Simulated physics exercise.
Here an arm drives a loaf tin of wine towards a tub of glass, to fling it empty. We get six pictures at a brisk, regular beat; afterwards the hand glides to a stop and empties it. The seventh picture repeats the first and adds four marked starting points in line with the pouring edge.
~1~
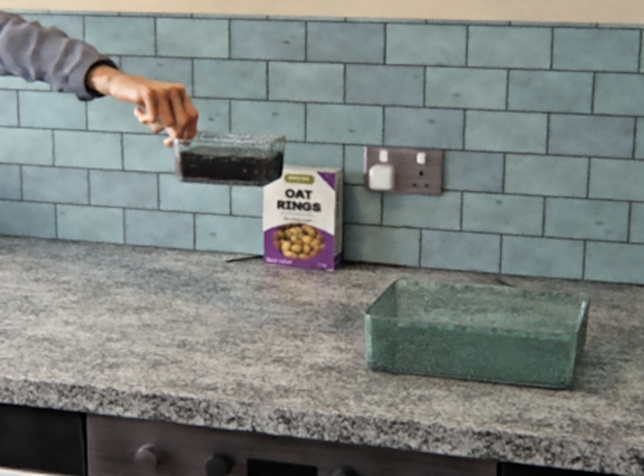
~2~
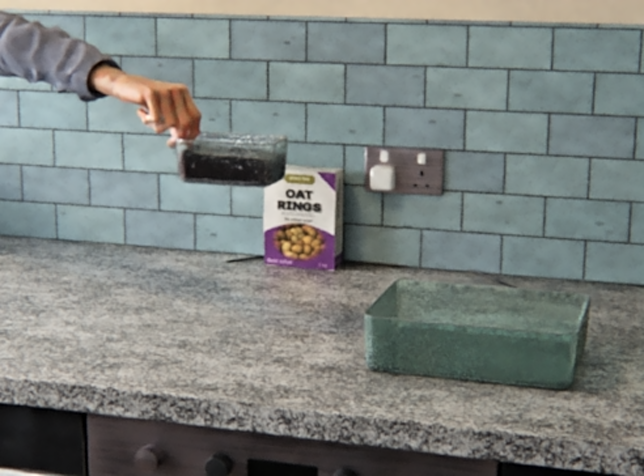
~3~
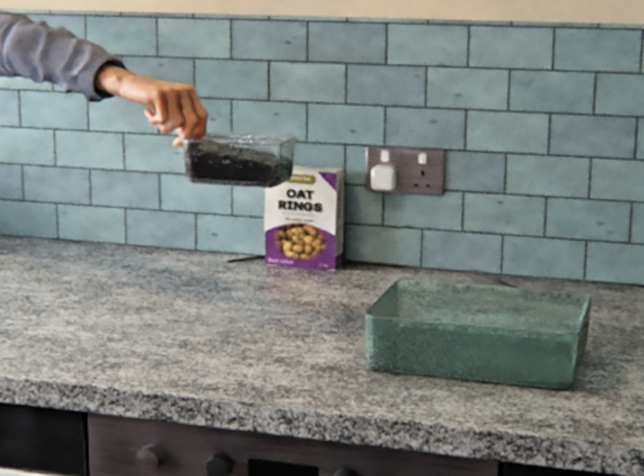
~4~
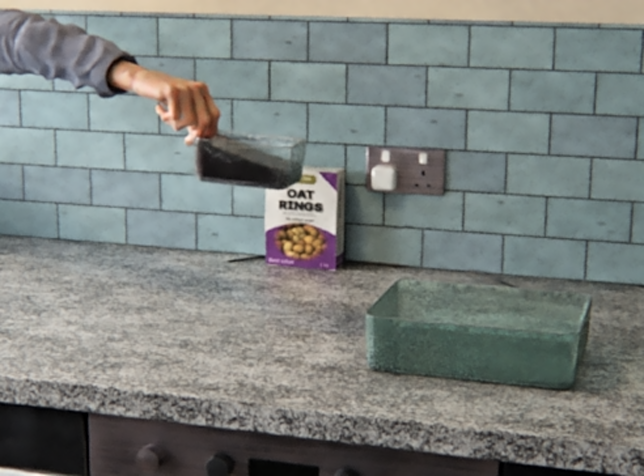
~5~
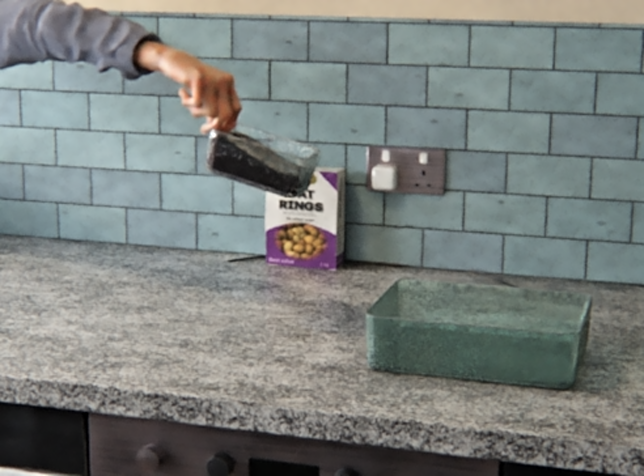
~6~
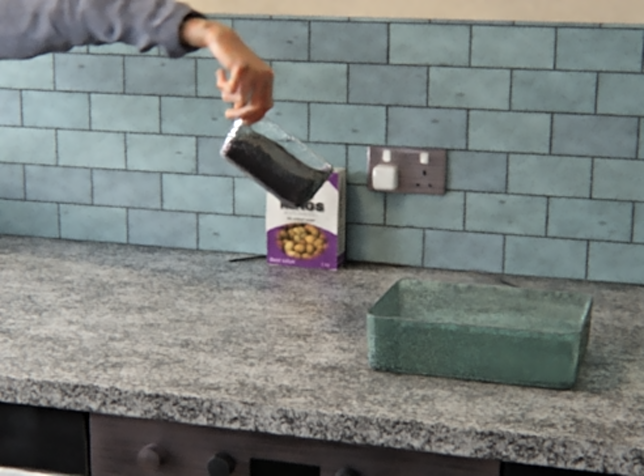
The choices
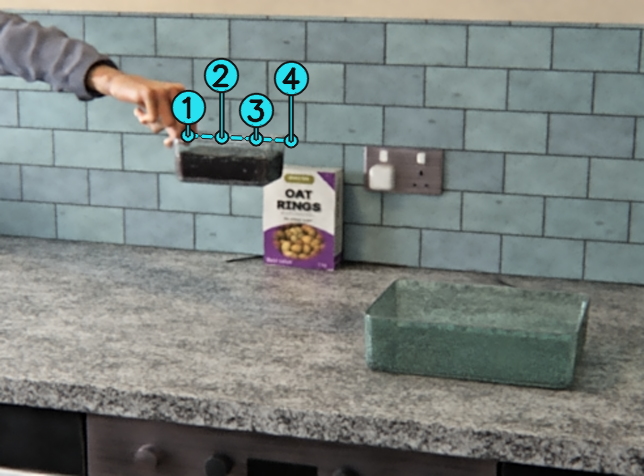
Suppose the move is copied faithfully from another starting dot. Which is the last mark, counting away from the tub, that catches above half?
3.
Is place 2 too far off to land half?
Yes, that goes wrong.
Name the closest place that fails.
The answer is 2.
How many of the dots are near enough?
Two of them.
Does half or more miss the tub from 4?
No.
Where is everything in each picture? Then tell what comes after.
Upright, lip at (276, 140); tub from (366, 367) to (573, 388); nothing has left yet, in the first frame.
Upright, lip at (279, 140); nothing has left yet, in the second frame.
Upright, lip at (286, 140); nothing has left yet, in the third frame.
Tipped about 3°, lip at (298, 143); nothing has left yet, in the fourth frame.
Tipped about 15°, lip at (313, 154); nothing has left yet, in the fifth frame.
Tipped about 33°, lip at (327, 173); nothing has left yet, in the sixth frame.
In cyan, 1 at (188, 135); 2 at (221, 137); 3 at (256, 138); 4 at (291, 140).
With 1, about 0 % lands in the tub, 100 % falls short.
With 2, about 6 % lands in the tub, 90 % falls short and 4 % goes beside or beyond.
With 3, about 76 % lands in the tub, 14 % falls short and 10 % goes beside or beyond.
With 4, about 82 % lands in the tub, 7 % falls short and 12 % goes beside or beyond.
